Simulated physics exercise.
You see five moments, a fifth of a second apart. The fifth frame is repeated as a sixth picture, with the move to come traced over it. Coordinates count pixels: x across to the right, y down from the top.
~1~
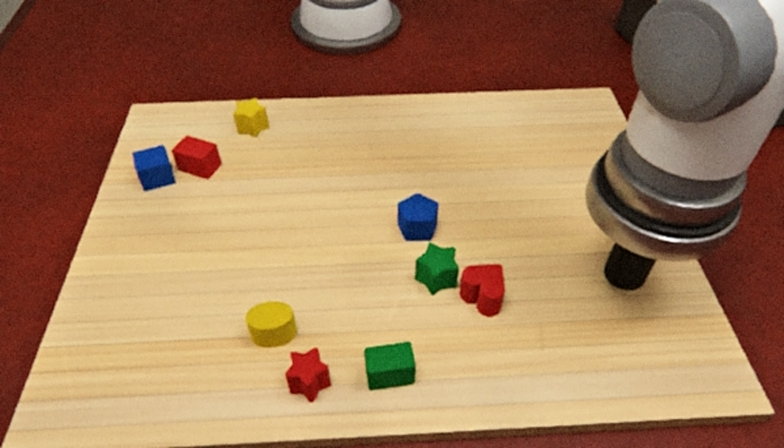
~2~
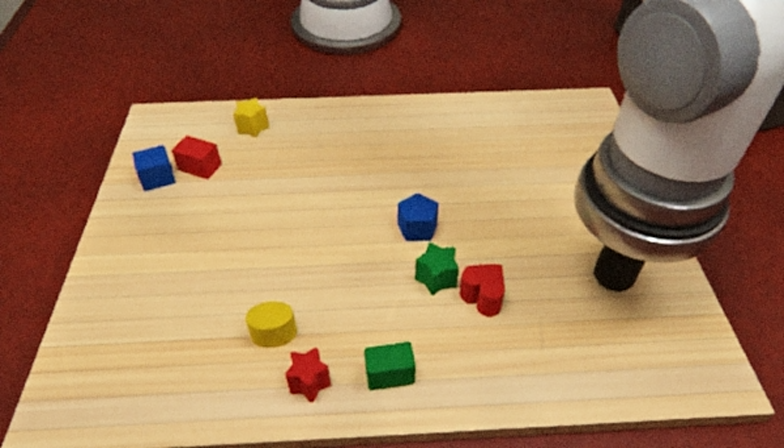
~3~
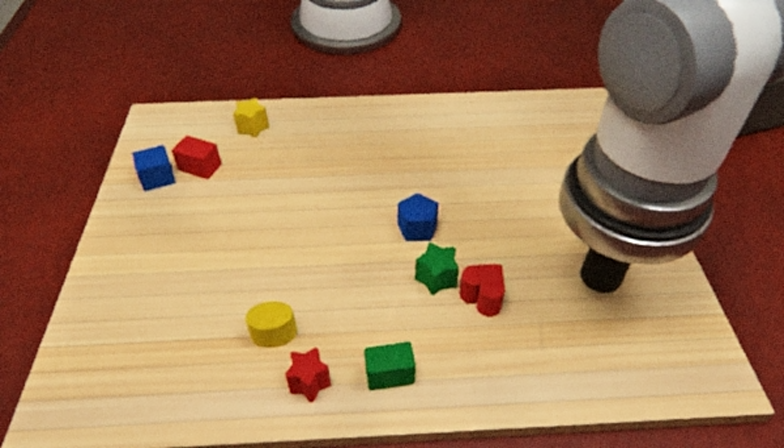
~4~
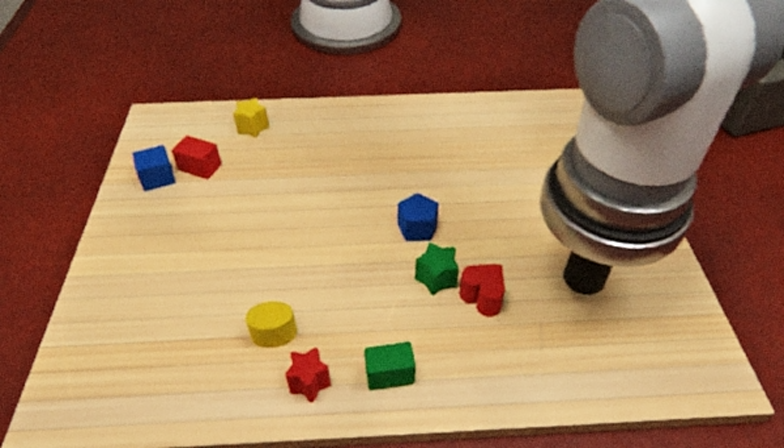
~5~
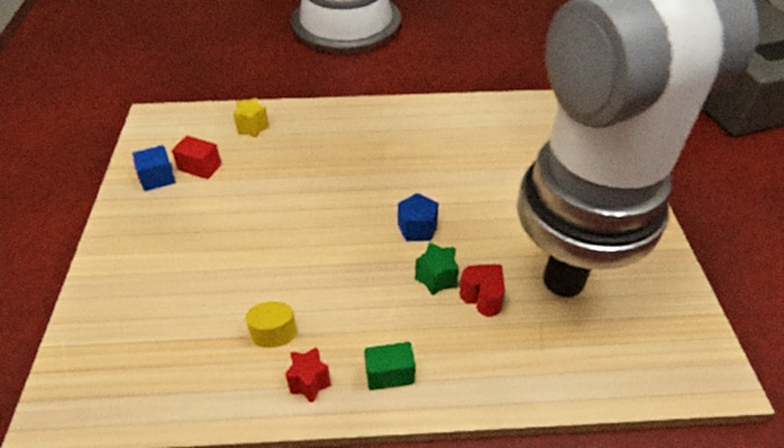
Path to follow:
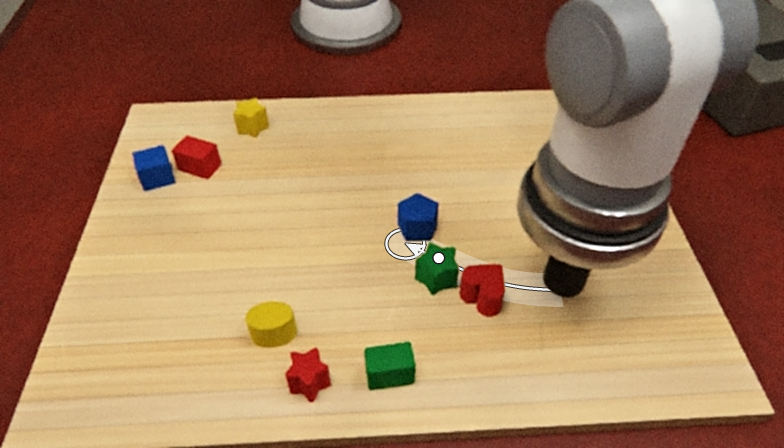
Robot arm with a dark rod sliding slowly left across a wooden board toward a red heart-shaped block, colored blocks staying still.
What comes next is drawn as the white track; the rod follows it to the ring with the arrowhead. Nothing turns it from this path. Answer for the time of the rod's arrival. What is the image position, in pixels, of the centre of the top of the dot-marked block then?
At roughly (407, 256).
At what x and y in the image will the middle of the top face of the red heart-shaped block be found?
At (464, 284).
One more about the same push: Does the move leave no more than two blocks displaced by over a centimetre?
I believe not.
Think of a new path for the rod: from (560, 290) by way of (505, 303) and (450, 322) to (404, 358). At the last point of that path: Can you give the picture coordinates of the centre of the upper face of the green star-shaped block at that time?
At the end it should sit near (415, 249).
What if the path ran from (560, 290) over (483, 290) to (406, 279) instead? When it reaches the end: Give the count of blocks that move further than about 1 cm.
My prediction: Two blocks.
The drawn path runs from (560, 290) by way of (477, 276) to (405, 244); the dot is on the green star-shaped block.
On the path given first. One third of the way, rod at (505, 275); red heart-shaped block at (477, 280), turned 25° anticlockwise.
Two thirds of the way, rod at (453, 256); green star-shaped block at (422, 257), turned 20° anticlockwise; red heart-shaped block at (464, 284), turned 55° anticlockwise.
At the end, rod at (406, 234); blue pentagon at (412, 196), turned 15° clockwise; green star-shaped block at (407, 256), turned 65° anticlockwise; red heart-shaped block at (464, 284), turned 55° anticlockwise.
